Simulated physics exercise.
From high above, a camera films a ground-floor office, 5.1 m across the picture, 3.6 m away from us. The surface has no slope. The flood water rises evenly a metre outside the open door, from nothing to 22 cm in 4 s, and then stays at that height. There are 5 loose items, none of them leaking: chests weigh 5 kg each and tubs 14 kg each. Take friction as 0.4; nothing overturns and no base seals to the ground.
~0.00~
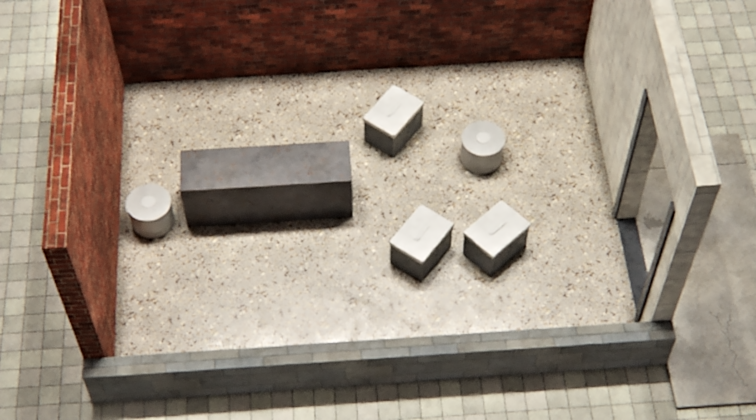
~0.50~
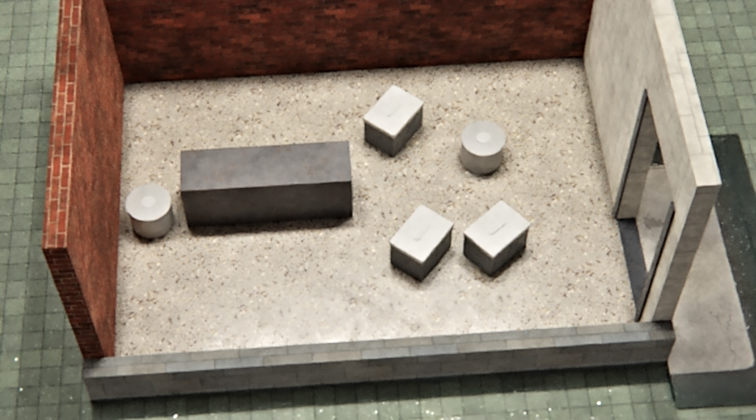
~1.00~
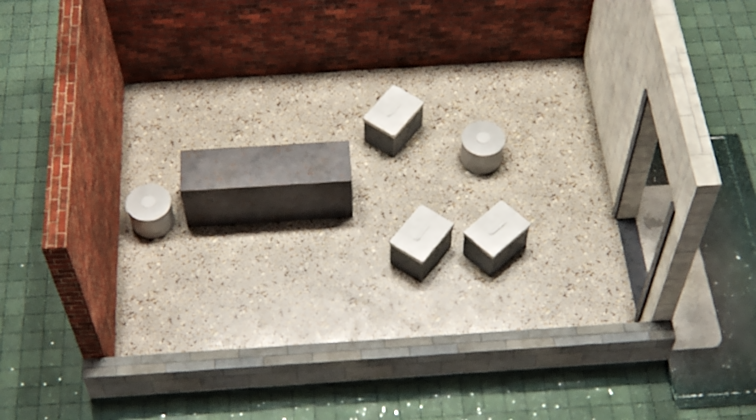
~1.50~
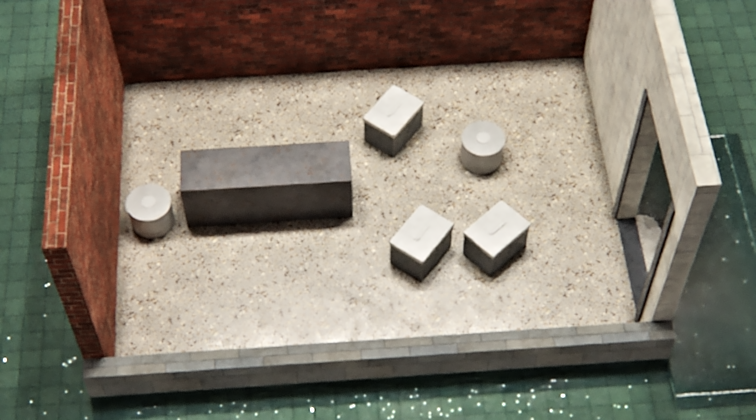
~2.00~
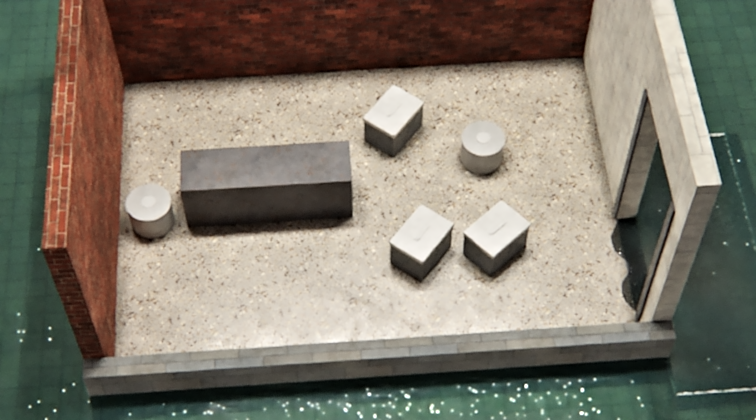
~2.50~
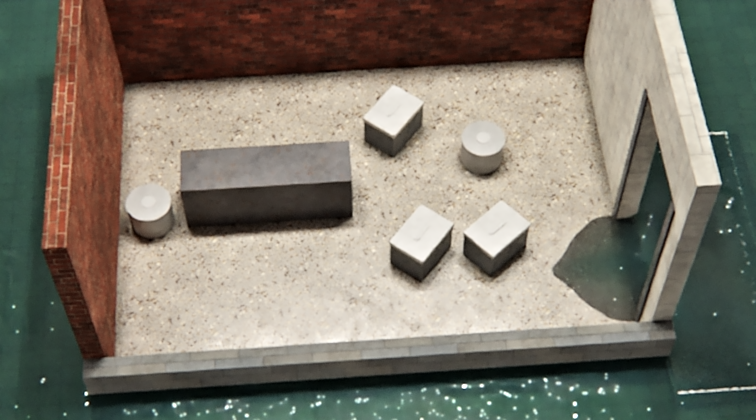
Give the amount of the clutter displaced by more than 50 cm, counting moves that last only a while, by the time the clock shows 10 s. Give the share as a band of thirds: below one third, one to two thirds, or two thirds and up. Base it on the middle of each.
The fraction is high.
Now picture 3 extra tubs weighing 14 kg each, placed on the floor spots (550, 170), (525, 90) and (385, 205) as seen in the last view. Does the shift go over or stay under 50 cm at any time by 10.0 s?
First one stays inside the line, second one stays inside the line, third one stays inside the line.
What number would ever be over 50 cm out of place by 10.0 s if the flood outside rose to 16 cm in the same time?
3.
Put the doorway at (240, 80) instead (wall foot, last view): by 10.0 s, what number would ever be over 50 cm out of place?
Then it comes to 3 of them.
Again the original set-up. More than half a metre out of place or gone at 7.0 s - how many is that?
Tally: 3.
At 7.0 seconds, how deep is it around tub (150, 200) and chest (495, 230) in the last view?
5 and 3 cm.
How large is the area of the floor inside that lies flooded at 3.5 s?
Roughly 3.0 m2.
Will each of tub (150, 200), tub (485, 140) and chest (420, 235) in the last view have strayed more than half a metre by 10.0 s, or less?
Taking them in turn, the first is beyond the limit, the second within the limit and the third beyond the limit.
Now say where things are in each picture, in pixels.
A chest at (422, 233), on the bottom; a chest at (394, 110) rests on the ground; water covers 0.0 m2; 0 of 5 have shifted, in the first picture.
A chest at (422, 233), on the bottom; a chest at (394, 110) rests on the ground; water covers 0.0 m2; 0 of 5 have shifted, in the second picture.
A chest at (422, 233), on the bottom; a chest at (394, 110) rests on the ground; 0.0 m2 under water; 0 of 5 have shifted, in the third picture.
A chest at (422, 233) rests on the ground; a chest at (394, 110) rests on the ground; 0.0 m2 under water; 0 of 5 have shifted, in the fourth picture.
A chest at (422, 233) rests on the ground; a chest at (394, 110), on the bottom; water covers 0.0 m2; 0 of 5 have shifted, in the fifth picture.
A chest at (422, 233) rests on the ground; a chest at (394, 110) rests on the ground; water covers 0.6 m2; 0 of 5 have shifted, in the sixth picture.
After 3.5 s 0 of 5 are over 50 cm from their spots; 0 afloat.
After 4.5 s 1 of 5 are over 50 cm from their spots; 1 afloat.
After 7.0 s 3 of 5 are over 50 cm from their spots; 2 afloat.
After 10.0 s 4 of 5 are over 50 cm from their spots, and 4 have been at some point; 4 afloat.
